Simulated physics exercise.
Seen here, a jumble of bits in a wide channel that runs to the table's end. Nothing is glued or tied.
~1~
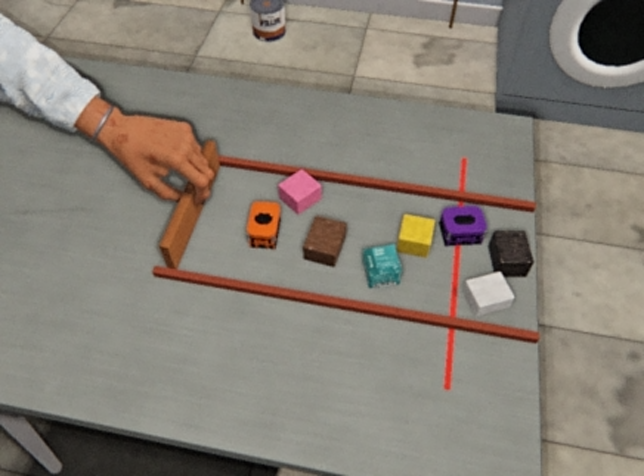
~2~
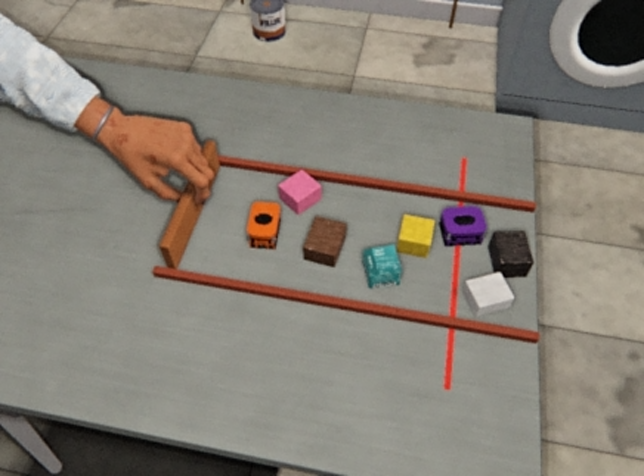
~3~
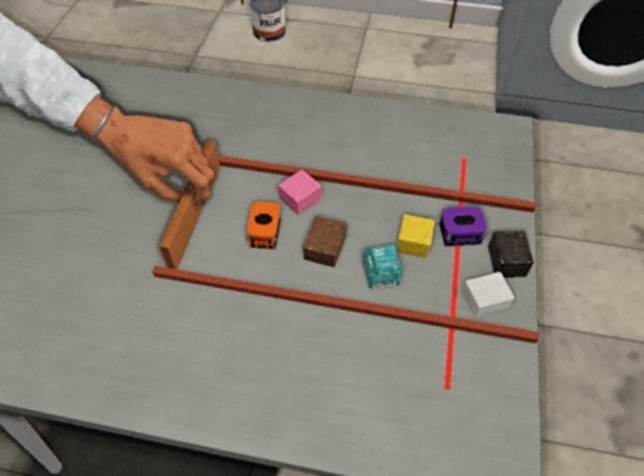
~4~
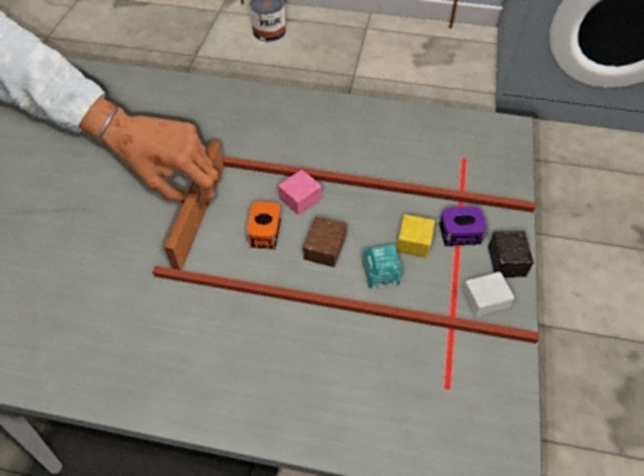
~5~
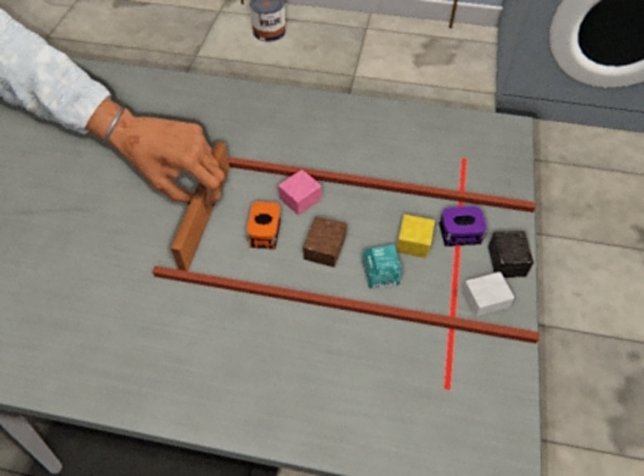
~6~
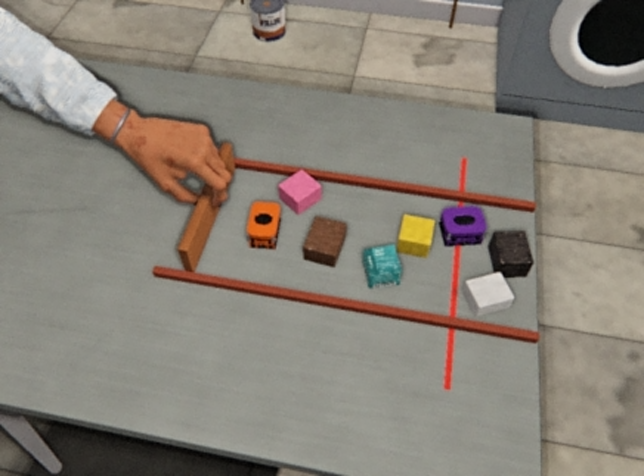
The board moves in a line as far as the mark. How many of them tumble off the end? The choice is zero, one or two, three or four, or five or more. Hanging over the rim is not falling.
The number that fall off is one or two.
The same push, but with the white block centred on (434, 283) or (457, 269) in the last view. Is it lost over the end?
The white block goes over; falls.
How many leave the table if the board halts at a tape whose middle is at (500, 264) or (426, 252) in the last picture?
Down on the floor: 5 and 0.
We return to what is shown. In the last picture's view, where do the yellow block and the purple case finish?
About (519, 248), and the other about (519, 220).
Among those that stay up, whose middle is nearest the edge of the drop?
That is the white block.
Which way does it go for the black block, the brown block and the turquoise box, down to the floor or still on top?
The black block comes down; the brown block does not fall; the turquoise box holds on.
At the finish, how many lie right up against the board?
The number is 3.
Soon after, none off yet; black block at rest near (510, 254); white block at rest near (488, 295); purple case at rest near (462, 227).
By the end, the number that fall off is one or two; fallen, black block.
